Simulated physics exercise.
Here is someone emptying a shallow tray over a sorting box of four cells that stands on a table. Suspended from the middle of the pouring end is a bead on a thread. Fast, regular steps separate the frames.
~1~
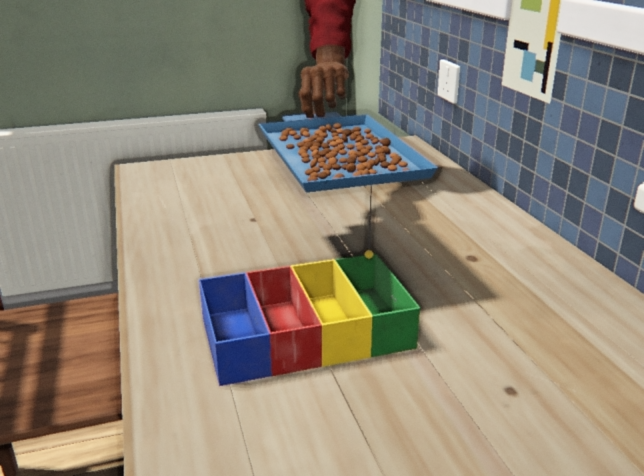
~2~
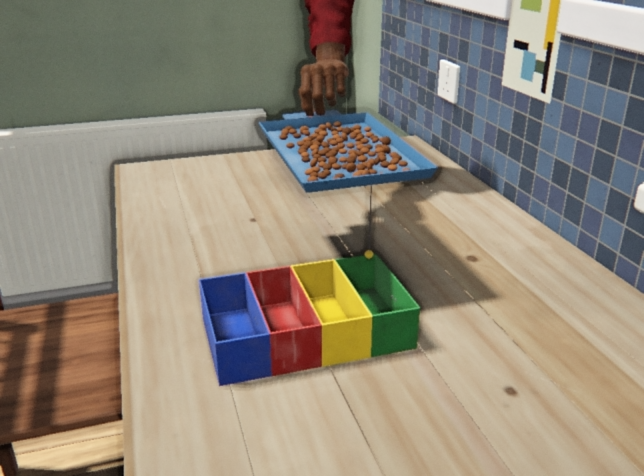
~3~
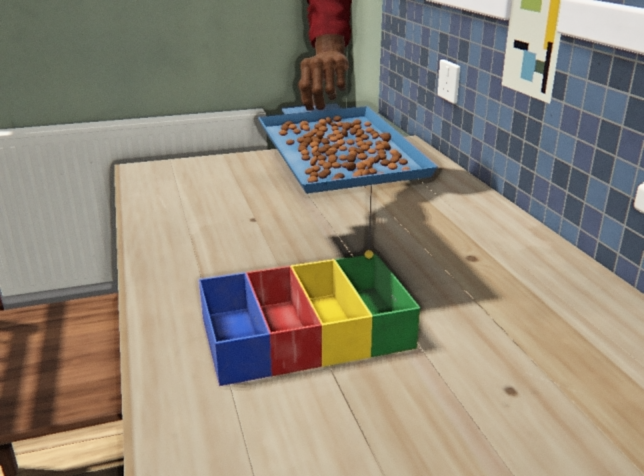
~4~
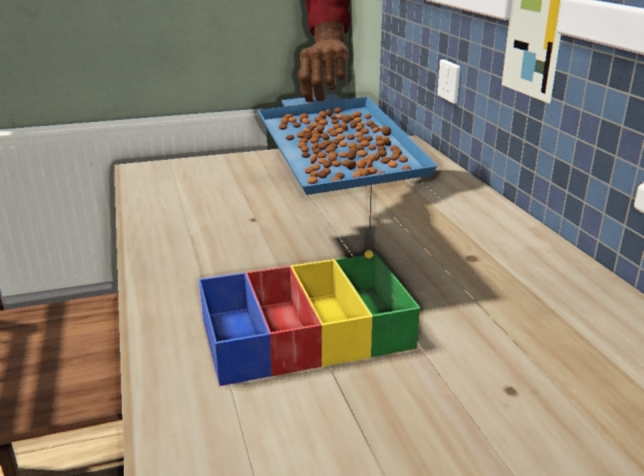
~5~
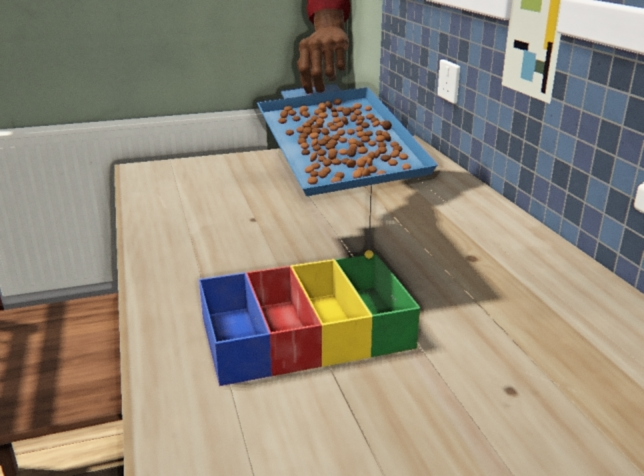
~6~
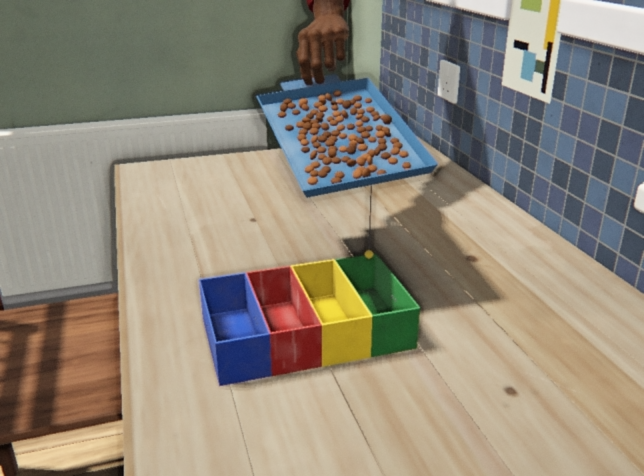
In the video, a hand holds a blue tray of small brown pieces above a table with a blue, red, yellow and green sorting box, then gradually raises the tray's far end, tilting it slightly toward its near left corner.
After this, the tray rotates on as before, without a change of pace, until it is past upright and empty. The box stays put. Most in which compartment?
Yellow compartment.
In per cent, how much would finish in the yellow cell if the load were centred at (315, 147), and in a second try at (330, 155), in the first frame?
Around 70 then around 70 per cent.
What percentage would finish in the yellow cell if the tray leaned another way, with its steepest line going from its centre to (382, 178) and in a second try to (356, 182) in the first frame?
Lab note: Try one about 0 %, try two about 30 %.
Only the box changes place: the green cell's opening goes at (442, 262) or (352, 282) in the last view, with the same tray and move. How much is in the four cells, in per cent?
In turn 100 and 90 in a hundred.
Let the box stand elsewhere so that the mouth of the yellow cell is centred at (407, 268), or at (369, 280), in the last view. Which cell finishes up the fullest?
First place: The blue one; second place: The red one.
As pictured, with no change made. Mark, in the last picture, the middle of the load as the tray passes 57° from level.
In the last view the centre sits at roughly (337, 174).
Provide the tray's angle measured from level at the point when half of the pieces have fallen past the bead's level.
Roughly 85 degrees of turn.
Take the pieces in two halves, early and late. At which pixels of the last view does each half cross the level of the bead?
Close to (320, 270), then close to (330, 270).
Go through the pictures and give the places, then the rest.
The first frame shows corners of the pouring end (306, 180) and (432, 166), level; middle of the load (343, 152), bits of dog kibble; bead on its thread (369, 254); blue cell (244, 356); red cell (296, 346); yellow cell (347, 337); green cell (395, 328).
The second frame shows corners of the pouring end (306, 181) and (432, 166), level; middle of the load (343, 151).
The third frame shows corners of the pouring end (306, 182) and (432, 165), tipped barely, lowest at the left corner; middle of the load (343, 149).
The fourth frame shows corners of the pouring end (306, 184) and (432, 164), tipped a little, lowest at the left corner; middle of the load (343, 144).
The fifth frame shows corners of the pouring end (306, 185) and (432, 163), tipped a little, lowest at the left corner; middle of the load (343, 140).
The sixth frame shows corners of the pouring end (306, 187) and (432, 162), tipped a little, lowest at the left corner; middle of the load (343, 136); blue cell (244, 356); red cell (296, 346); yellow cell (347, 337); green cell (395, 328).
Just after the last frame, tray tipped steeply; the larger part on the tray; just a few in the yellow cell; just a few in the green cell; about a tenth falling or outside the box.
A moment on, tray tipped right over; just a few on the tray; roughly half in the yellow cell; roughly a quarter in the green cell; about a tenth in the red cell; about a tenth falling or outside the box.
Further on, tray tipped past a quarter turn; roughly two thirds in the yellow cell; roughly a quarter in the green cell; about a tenth in the red cell; just a few falling or outside the box.
When it is over, tray tipped past a quarter turn; roughly two thirds in the yellow cell; roughly a quarter in the green cell; about a tenth in the red cell; not one in the blue cell; just a few outside the box.
